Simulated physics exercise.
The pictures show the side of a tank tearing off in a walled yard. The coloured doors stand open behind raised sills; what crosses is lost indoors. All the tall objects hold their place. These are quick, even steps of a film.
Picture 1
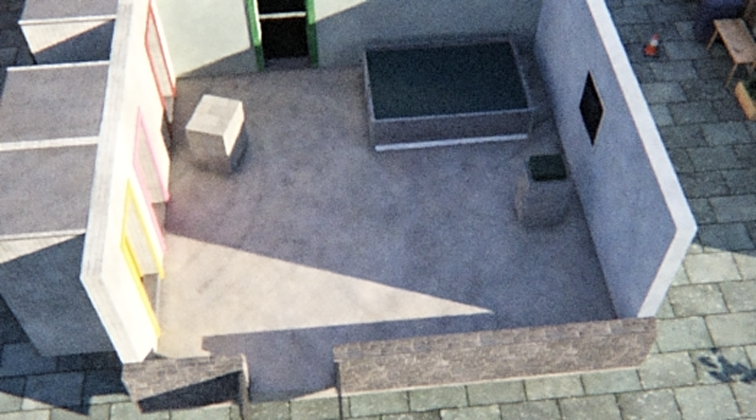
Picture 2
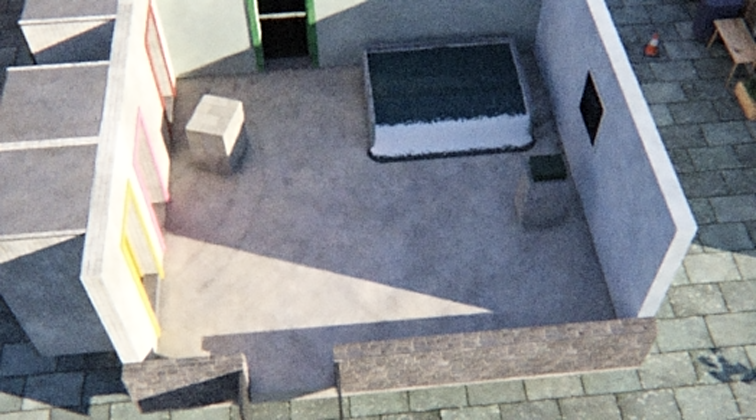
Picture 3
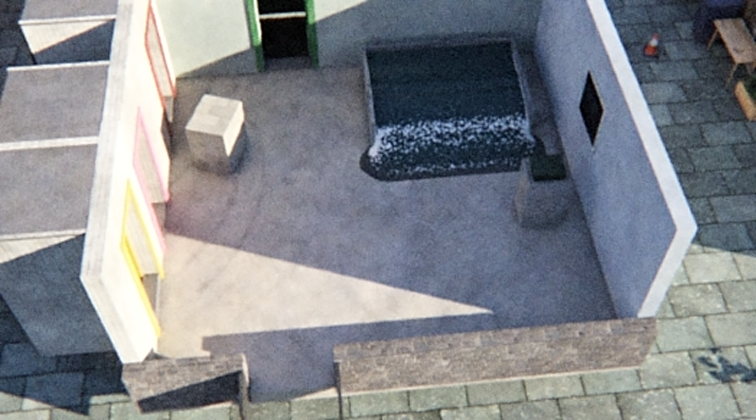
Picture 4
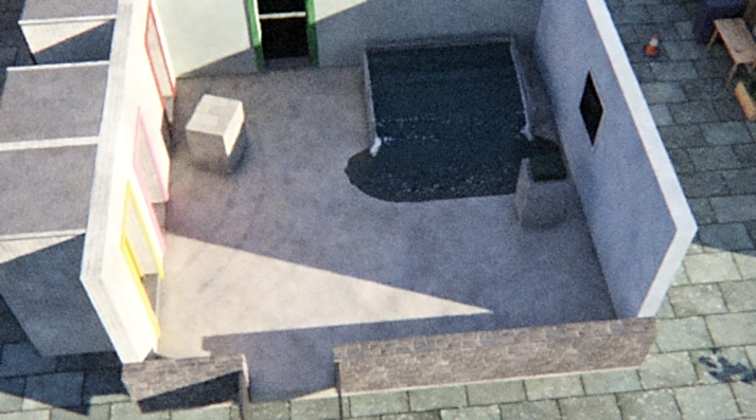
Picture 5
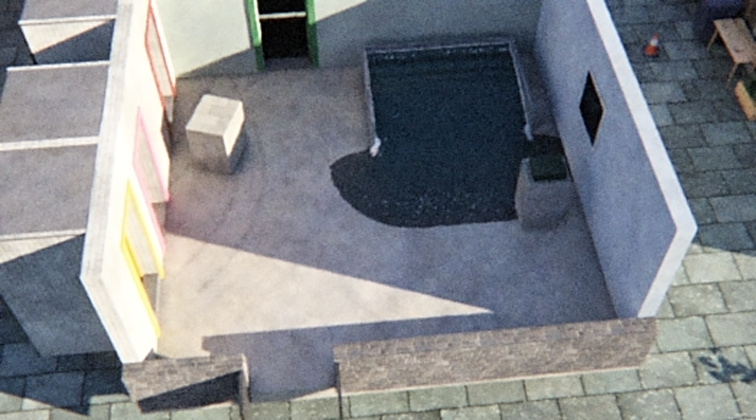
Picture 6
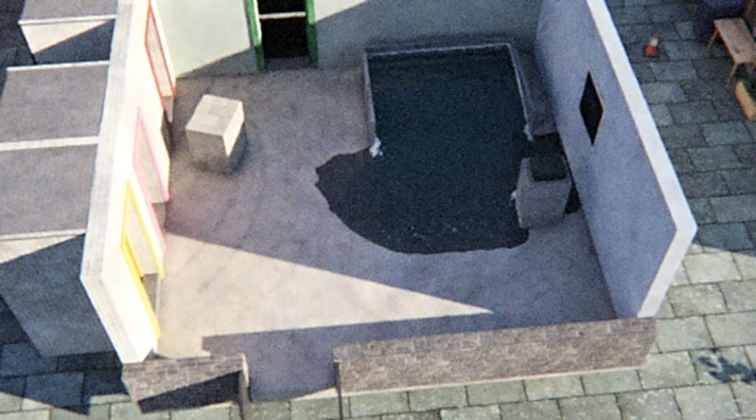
Dark water burst through the front of a low rectangular tank in a walled yard, foamed white at first, then spread forward and left across the floor and around a small block on the right.
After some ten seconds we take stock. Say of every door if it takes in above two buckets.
One by one: The pink door takes more than that; the yellow door stays under that; the red door stays under that; the green door stays under that.
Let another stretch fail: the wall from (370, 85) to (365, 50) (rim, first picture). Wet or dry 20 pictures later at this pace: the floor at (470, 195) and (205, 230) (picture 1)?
One after the other: Clear, covered.
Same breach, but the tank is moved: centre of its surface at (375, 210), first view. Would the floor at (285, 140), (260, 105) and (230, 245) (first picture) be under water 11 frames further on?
As listed: Free of water, free of water, not flooded.
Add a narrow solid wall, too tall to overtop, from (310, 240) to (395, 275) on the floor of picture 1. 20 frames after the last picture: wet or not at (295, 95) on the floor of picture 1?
At that place: No water.
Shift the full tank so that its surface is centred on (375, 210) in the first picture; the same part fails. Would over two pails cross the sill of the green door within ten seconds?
Then: The green door holds.
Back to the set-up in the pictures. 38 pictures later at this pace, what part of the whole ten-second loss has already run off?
About 45 per cent.
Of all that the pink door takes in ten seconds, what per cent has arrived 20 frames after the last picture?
I make it 0 per cent.
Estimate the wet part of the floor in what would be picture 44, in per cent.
Near 75 in a hundred.
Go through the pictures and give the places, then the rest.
The first picture shows the water tank at (445, 81) is whole and still.
In the second picture, the front is at (370, 151), out from the gap at (452, 132).
In the third picture, water pours out at (451, 134) and has run to (365, 162).
In the fourth picture, the front is at a hidden place, out from the gap at (451, 134).
In the fifth picture, water pours out at (451, 135) and has run to a hidden place.
In the sixth picture, water pours out at (451, 135) and has run to (378, 239).
A moment on, water covers 40 % of the floor; the pink door not reached, the yellow door not reached, the red door not reached, the green door not reached.
Next, water covers 55 % of the floor; the pink door not reached, the yellow door not reached, the red door not reached, the green door not reached.
Then, water covers 65 % of the floor; the pink door not reached, the yellow door wet at the sill, nothing in, the red door not reached, the green door not reached.
Later, water covers 75 % of the floor; the pink door under two buckets in, the yellow door under two buckets in, the red door wet at the sill, nothing in, the green door not reached.
In the end, water covers 95 % of the floor; the pink door far over two buckets in, the yellow door under two buckets in, the red door wet at the sill, nothing in, the green door wet at the sill, nothing in.
